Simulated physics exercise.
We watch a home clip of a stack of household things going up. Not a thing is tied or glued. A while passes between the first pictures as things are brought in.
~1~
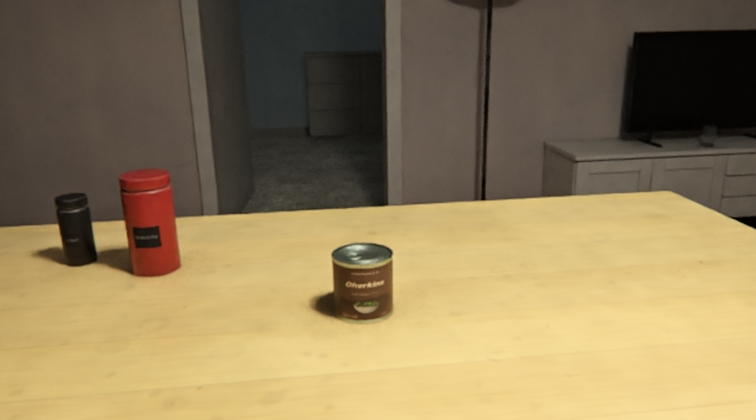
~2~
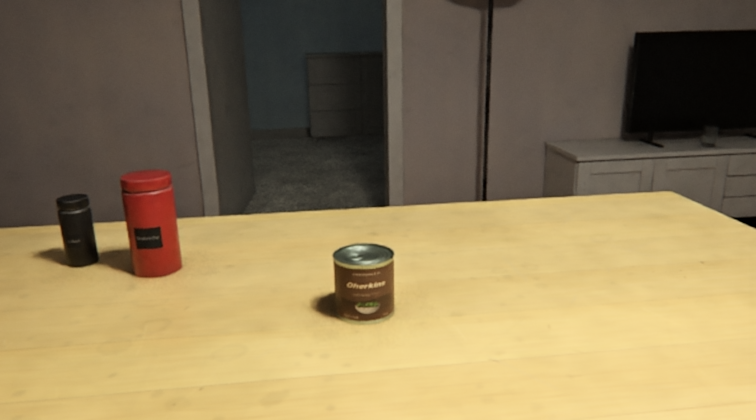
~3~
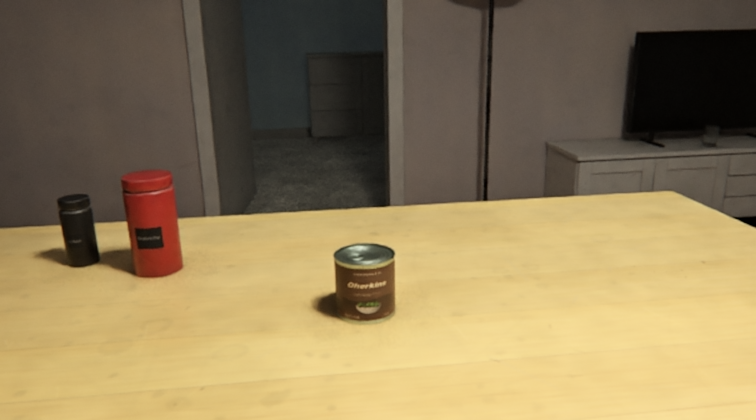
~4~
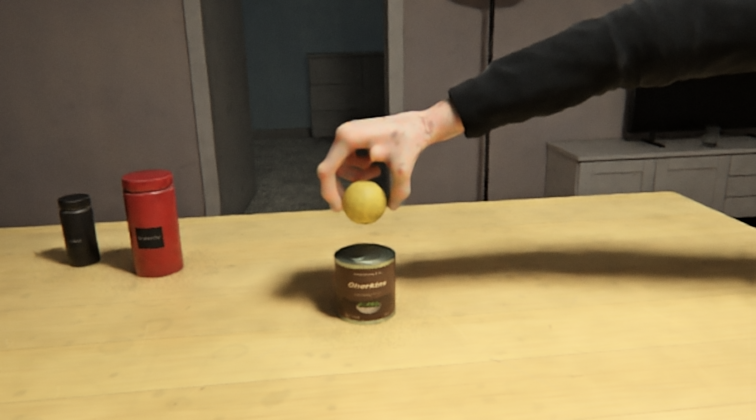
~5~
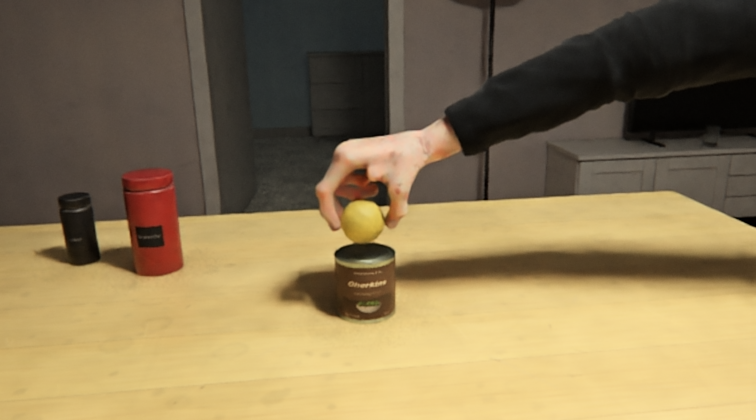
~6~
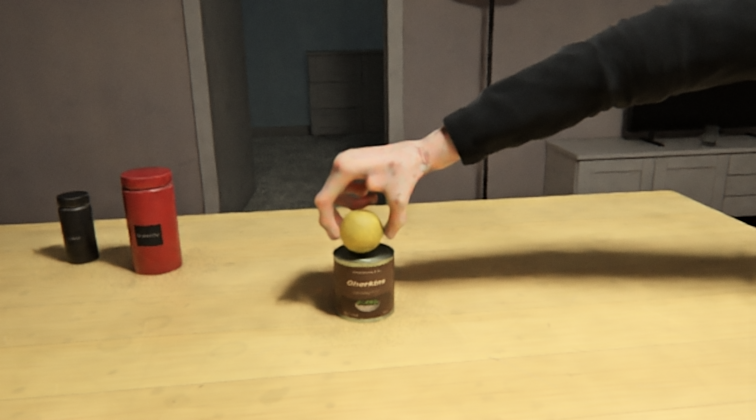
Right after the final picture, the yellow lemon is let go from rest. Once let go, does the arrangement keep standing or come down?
The pile survives.
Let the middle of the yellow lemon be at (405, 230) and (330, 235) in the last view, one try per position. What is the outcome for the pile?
Case A: It comes down; case B: It comes down.
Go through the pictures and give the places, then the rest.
The last thing is not in view yet; red jar (151, 222), in the first frame.
The last thing is not in view yet; black shaker (78, 230), in the second frame.
The last thing is not in view yet; brown tin (365, 283), in the third frame.
Still above its spot; yellow lemon (364, 203); red jar (153, 223), in the fourth frame.
Still above its spot; yellow lemon (362, 222); black shaker (79, 229), in the fifth frame.
In place under the hand; yellow lemon (361, 231); brown tin (364, 281), in the sixth frame.
Then, 0.90 s after the last picture, nothing has stirred.
Then, 2.00 s after the last picture, yellow lemon resting near (362, 232).
At rest, all 4 in place. Seen from the same camera at the end, yellow lemon near (362, 232). The pile keeps its balance.
